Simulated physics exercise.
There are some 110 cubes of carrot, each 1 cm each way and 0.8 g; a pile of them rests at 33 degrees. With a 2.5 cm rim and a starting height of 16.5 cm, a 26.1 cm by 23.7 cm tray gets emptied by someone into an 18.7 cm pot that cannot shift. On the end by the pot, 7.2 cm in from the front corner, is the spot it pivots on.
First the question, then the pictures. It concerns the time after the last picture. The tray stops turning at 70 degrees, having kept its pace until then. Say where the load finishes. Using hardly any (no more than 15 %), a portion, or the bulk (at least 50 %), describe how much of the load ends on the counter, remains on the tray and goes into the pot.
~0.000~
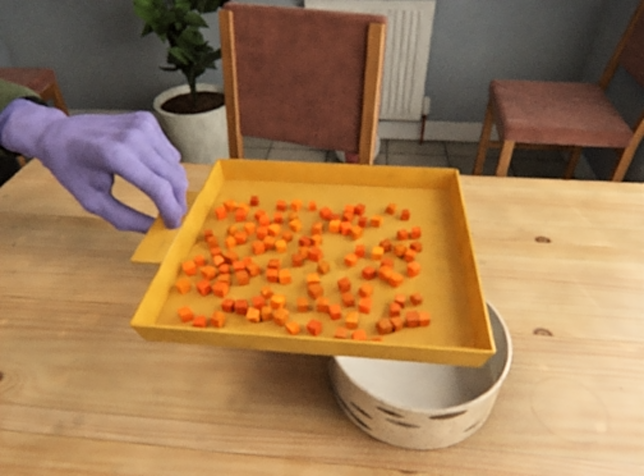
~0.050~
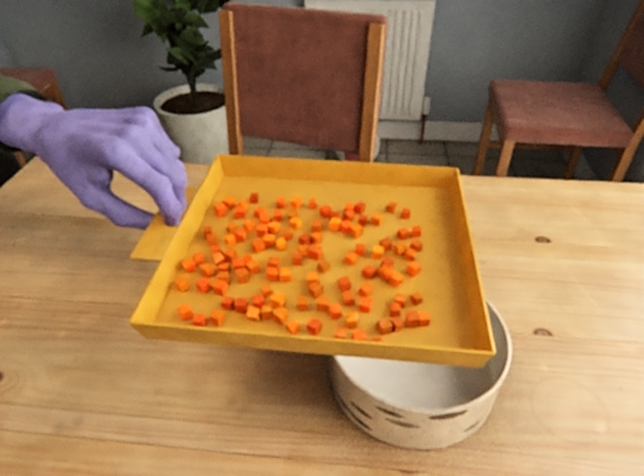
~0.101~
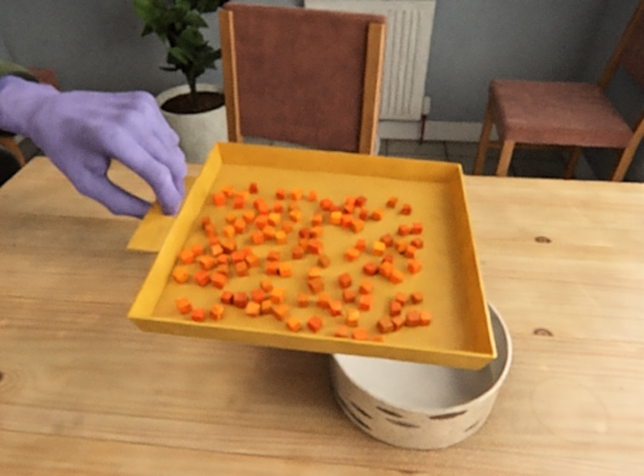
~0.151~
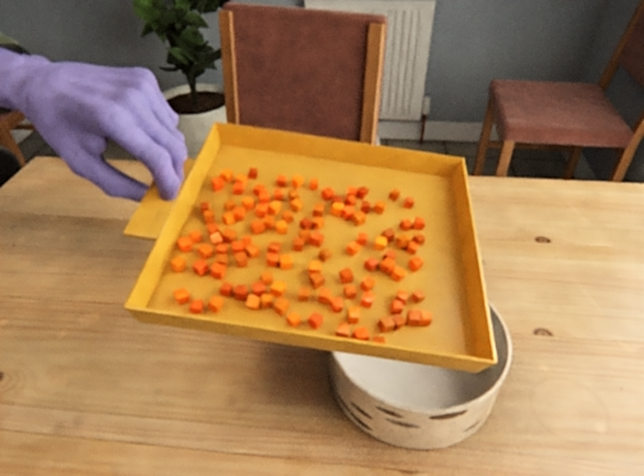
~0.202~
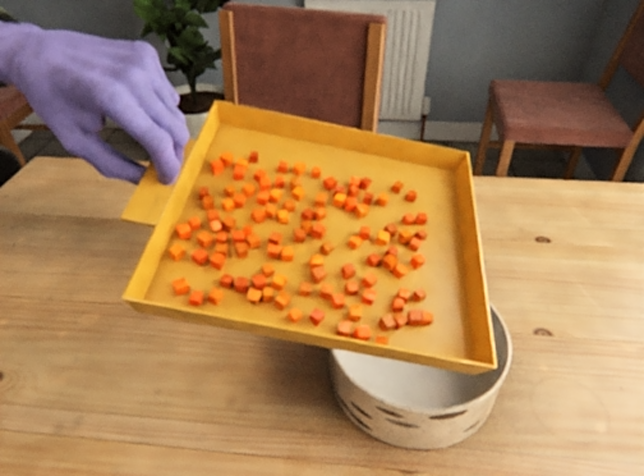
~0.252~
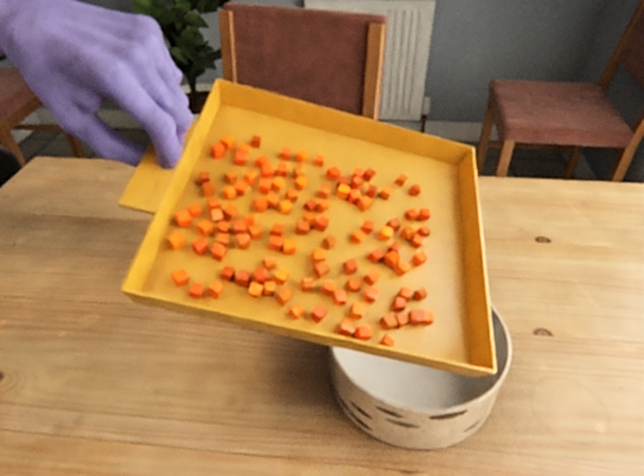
Counter: The bulk, tray: A portion, pot: Hardly any.
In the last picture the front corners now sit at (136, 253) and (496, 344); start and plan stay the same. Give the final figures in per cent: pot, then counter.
Split: Pot = 0, counter = 45.
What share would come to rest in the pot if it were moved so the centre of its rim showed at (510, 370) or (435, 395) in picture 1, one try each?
Try one: ~ 35 %; try two: ~ 50 %.
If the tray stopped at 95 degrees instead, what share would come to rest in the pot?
You'd end up with some 0 % in the pot.
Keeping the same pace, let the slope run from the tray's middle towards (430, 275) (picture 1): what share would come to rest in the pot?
That comes to around 0 per cent.
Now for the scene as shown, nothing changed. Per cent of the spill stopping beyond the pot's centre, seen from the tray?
Roughly 100 percent of the spill.
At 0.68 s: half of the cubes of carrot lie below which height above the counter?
The halfway mark sits at about 20 cm.
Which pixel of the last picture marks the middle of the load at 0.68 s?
Close to pixel (427, 316).
Then, at 0.51 s, tilt 45 degrees; the tray holds 100 %, the pot 0 %.
After 0.68 s, tilt 61 degrees; the tray holds 100 %, the pot 0 %.
After 0.98 s, tilt 70 degrees; the tray holds 45 %, the pot 0 %.
At rest (2.1 s), counter 60 %, tray 40 %, pot 0 %.
